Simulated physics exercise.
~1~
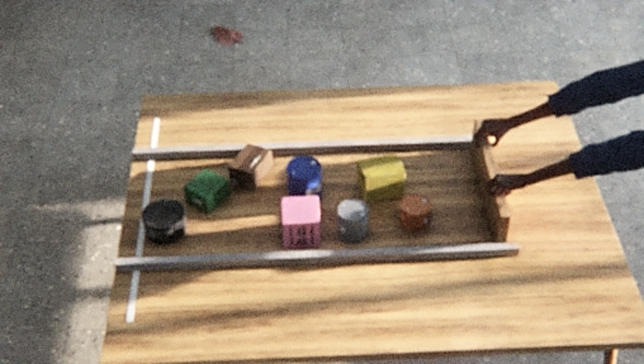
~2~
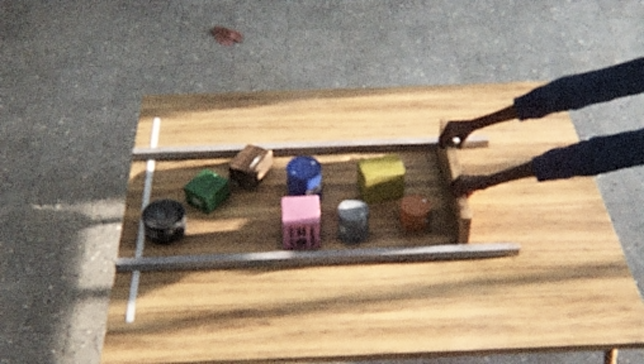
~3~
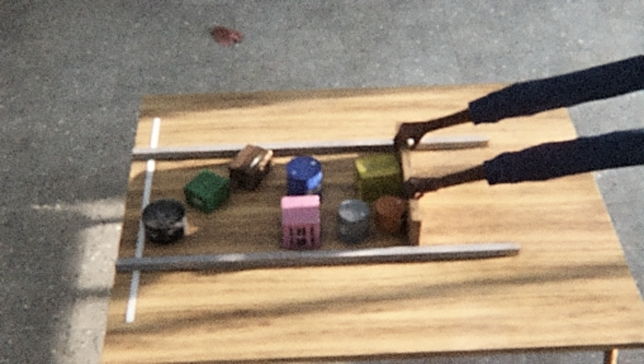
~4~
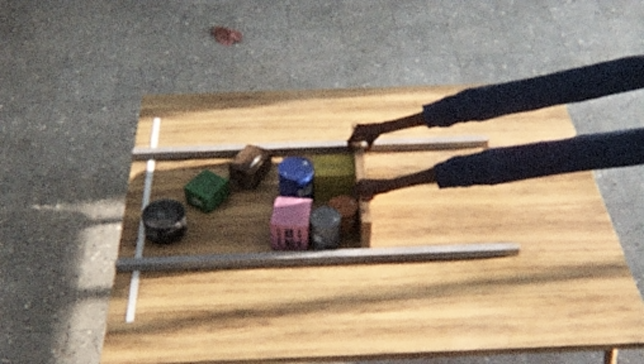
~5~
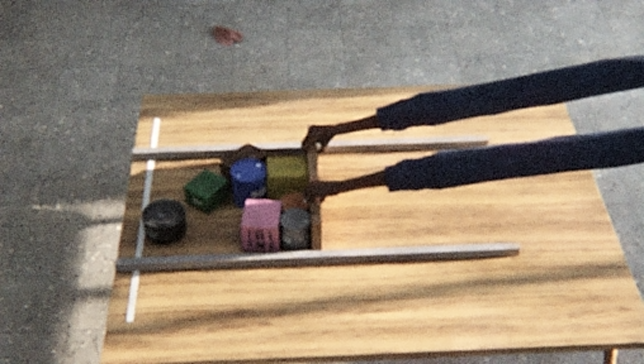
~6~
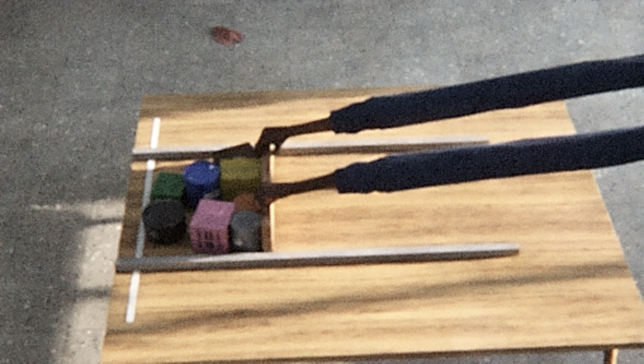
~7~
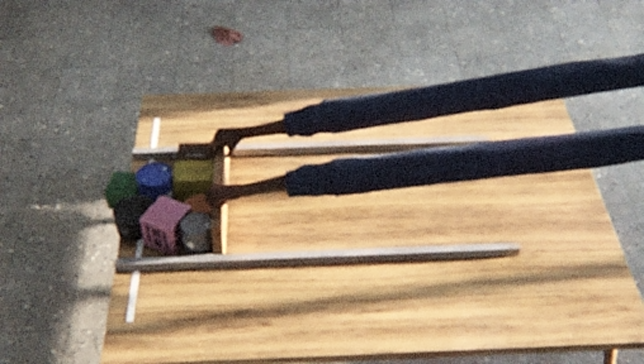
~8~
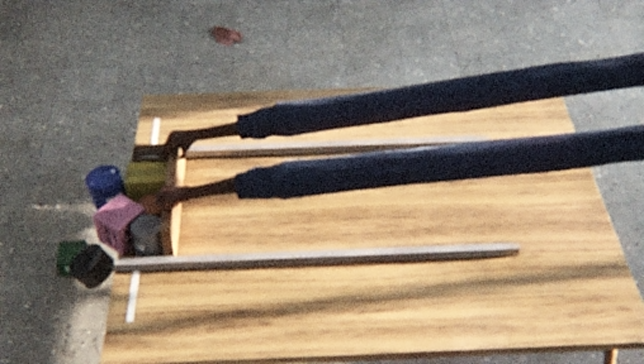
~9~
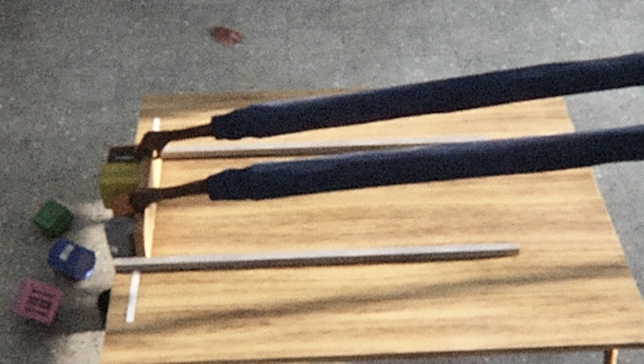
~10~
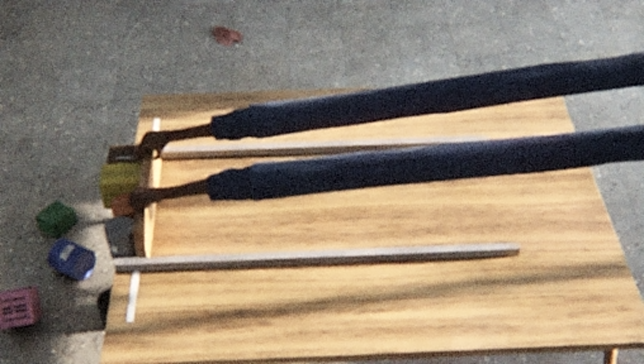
The clip shows two hands sliding an upright plank leftward between rails on a wooden table, gathering colored boxes and canisters and pushing them past a white tape line. Several, including the pink, blue and green ones, drop off the left edge, while the yellow box stays perched there.
